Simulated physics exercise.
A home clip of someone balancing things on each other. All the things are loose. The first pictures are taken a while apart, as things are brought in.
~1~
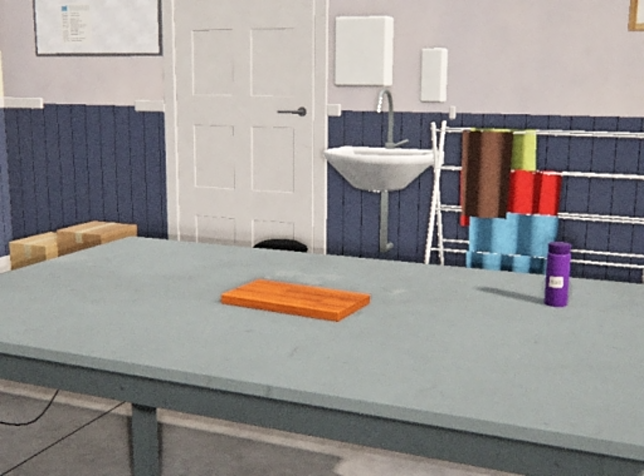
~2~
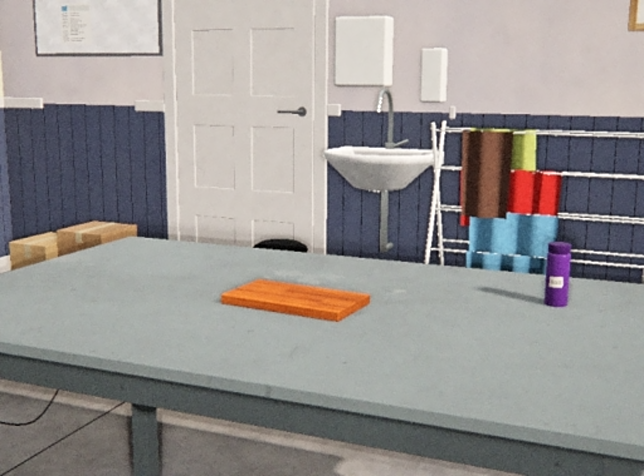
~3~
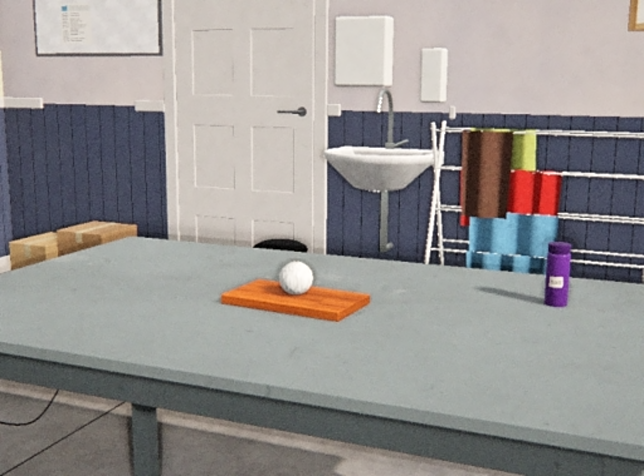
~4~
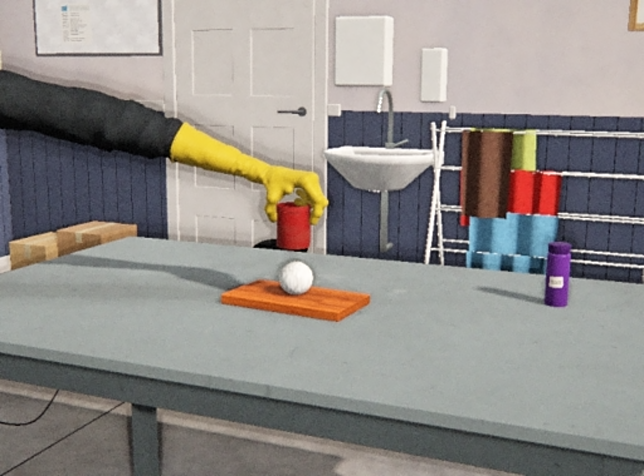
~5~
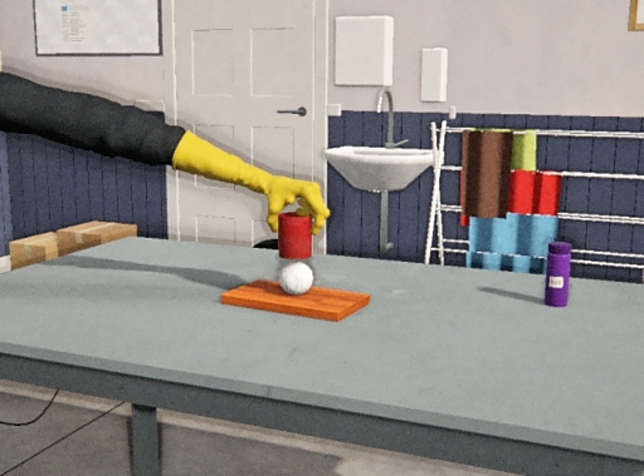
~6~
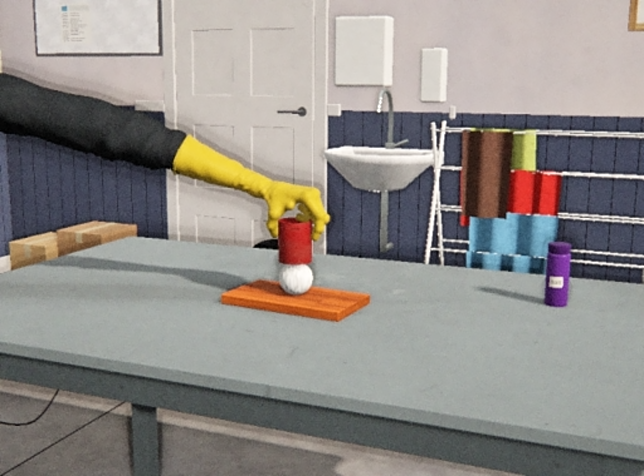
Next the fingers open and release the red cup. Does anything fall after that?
As it turns out, it loses its balance.
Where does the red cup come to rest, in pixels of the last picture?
At about (247, 272).
Then, 0.70 s after the last picture, red cup now fallen.
Then, 0.80 s after the last picture, things are still on the move.
At rest, fallen, red cup; the other 3 in place. Seen from the same camera at the end, red cup near (247, 272). The pile comes apart.
